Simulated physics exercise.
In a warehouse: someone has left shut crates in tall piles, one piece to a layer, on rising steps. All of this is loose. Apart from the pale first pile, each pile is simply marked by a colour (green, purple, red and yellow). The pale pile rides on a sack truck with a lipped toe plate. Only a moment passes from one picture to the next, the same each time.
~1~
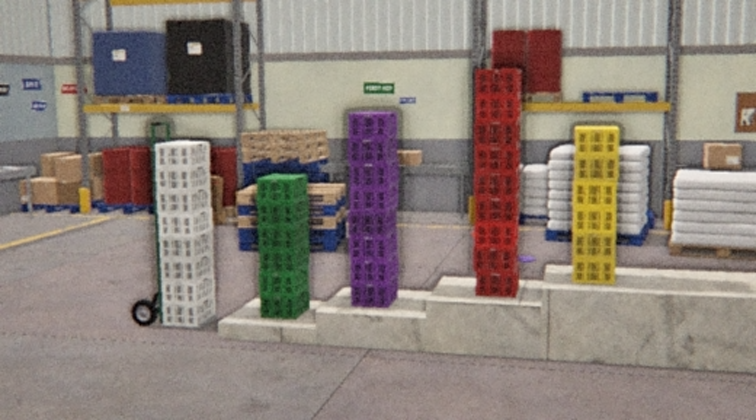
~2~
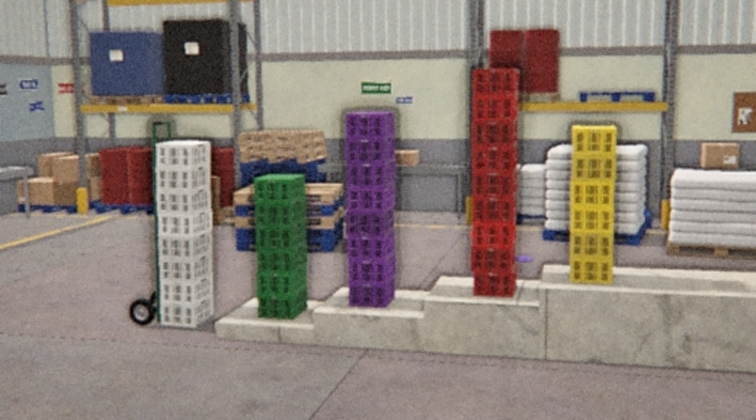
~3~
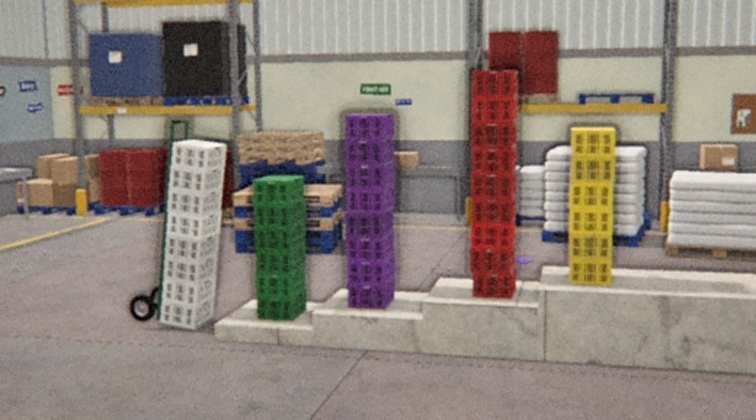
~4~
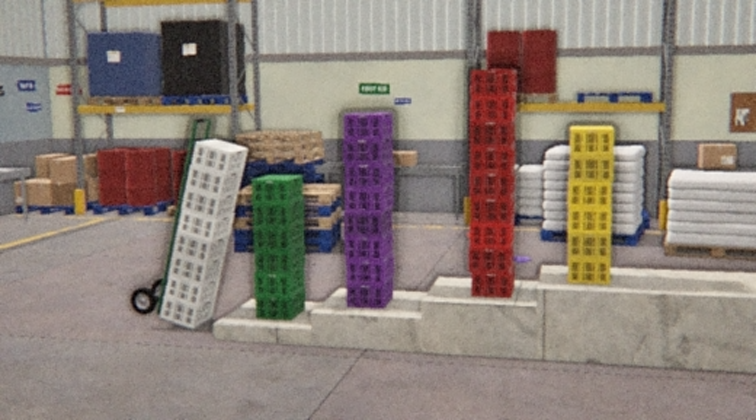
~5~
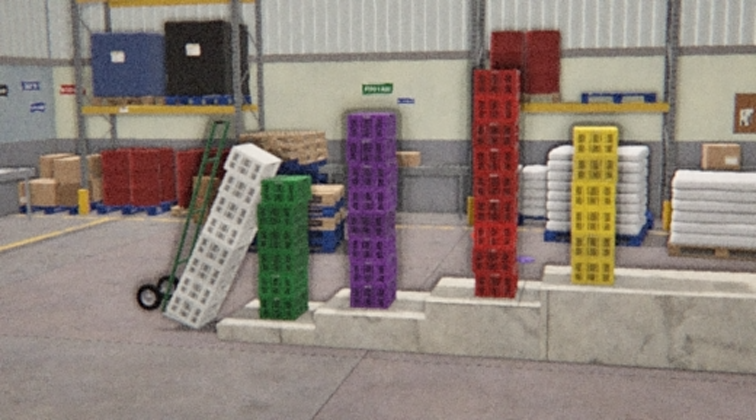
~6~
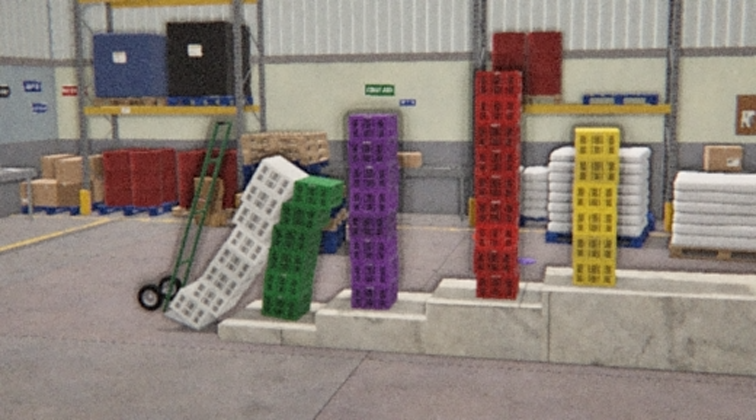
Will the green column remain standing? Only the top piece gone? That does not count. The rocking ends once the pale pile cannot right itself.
So, that pile breaks up.
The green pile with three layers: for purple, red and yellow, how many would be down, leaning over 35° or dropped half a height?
By colour, that gives purple at 0, red at 0 and yellow at 0.
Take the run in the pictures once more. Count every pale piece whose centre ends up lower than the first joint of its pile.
Counting the pale pieces gives 1.
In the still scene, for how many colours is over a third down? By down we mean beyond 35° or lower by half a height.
That makes 4 in total.
Just after the last frame, 8 of the pale pile down; 5 of the 6 green crates down (5 of 29 in all colours); top green crate tilted a little, about its own height lower; top purple crate tilted clearly, half its height lower.
A moment on, 8 of the pale pile down; 5 of the 6 green crates down (28 of 29 in all colours); top green crate tilted well over, some two heights lower; top purple crate tilted well over, some three heights lower.
When it is over, 7 of the pale pile down; 5 of the 6 green crates down (28 of 29 in all colours); top green crate tilted well over, some two heights lower; top red crate upside down. In pixels of the last frame, middles, top green crate near (421, 240).
